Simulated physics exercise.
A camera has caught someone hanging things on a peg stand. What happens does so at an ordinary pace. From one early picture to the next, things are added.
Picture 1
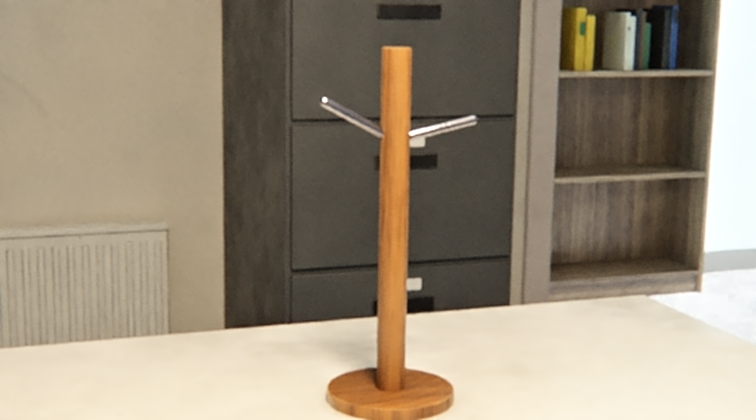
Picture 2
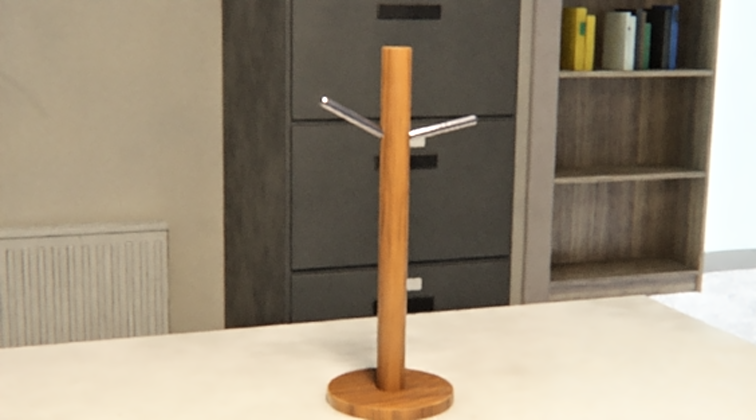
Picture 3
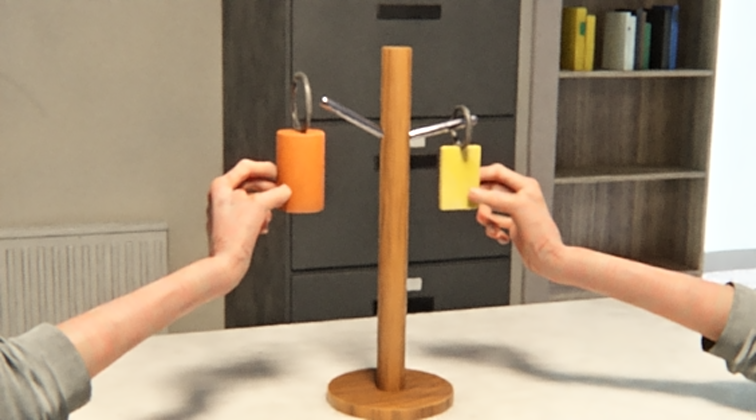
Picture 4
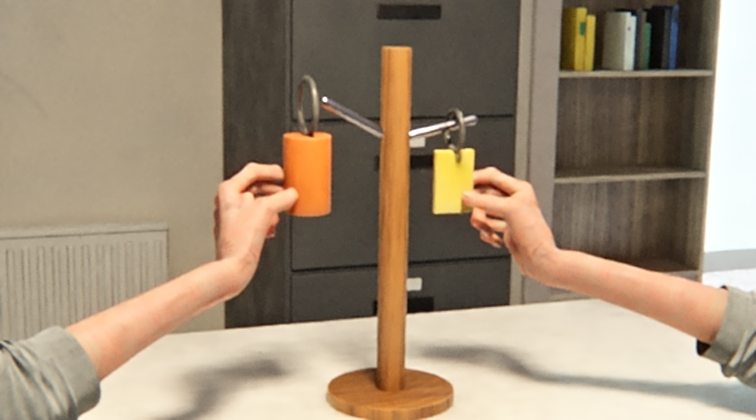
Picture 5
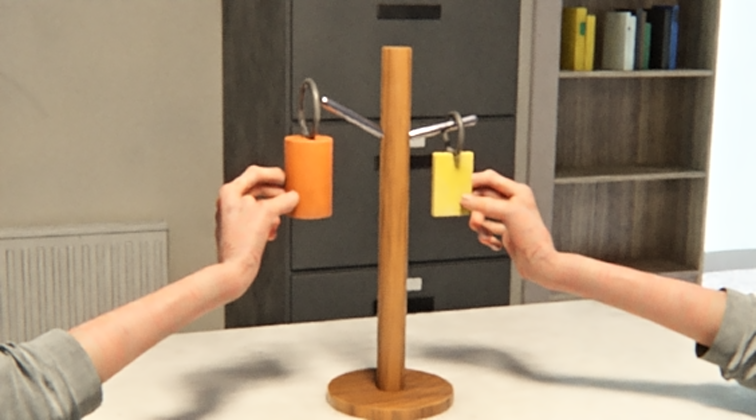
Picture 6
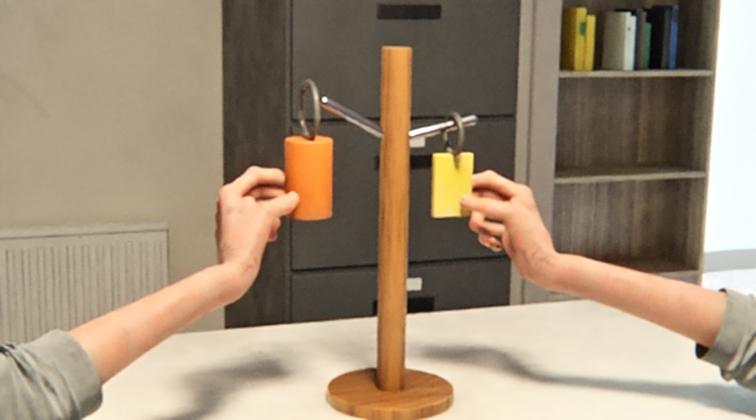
The footage shows a bare wooden peg stand on a table, then two hands reaching in from the left and right, bringing an orange tag-like object and a yellow tag by their rings onto its metal pegs, still gripping both.
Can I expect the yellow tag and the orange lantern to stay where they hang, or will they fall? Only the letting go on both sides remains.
You can expect this: The yellow tag stays where it hangs, the orange lantern falls.
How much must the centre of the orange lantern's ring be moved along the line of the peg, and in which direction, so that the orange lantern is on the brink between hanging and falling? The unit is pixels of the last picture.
Shift: About 16 px, direction right.
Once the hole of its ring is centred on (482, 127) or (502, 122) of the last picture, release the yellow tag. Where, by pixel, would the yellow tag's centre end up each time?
Final rest: (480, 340), then (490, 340).
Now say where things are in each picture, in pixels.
Peg stand (398, 228), in the first picture.
Peg stand (398, 228), in the second picture.
Still on the way; yellow tag (461, 157); peg stand (398, 228), in the third picture.
Still on the way; orange lantern (307, 144); peg stand (398, 228), in the fourth picture.
Still on the way; yellow tag (453, 163); peg stand (398, 228), in the fifth picture.
In place, still held; yellow tag (453, 164); orange lantern (308, 148); peg stand (398, 228), in the sixth picture.
Then, 0.20 s after the last picture, yellow tag at rest near (450, 166); orange lantern falling near (308, 252).
At rest, the yellow tag hangs there, near (427, 172); the orange lantern slips down, near (307, 345).
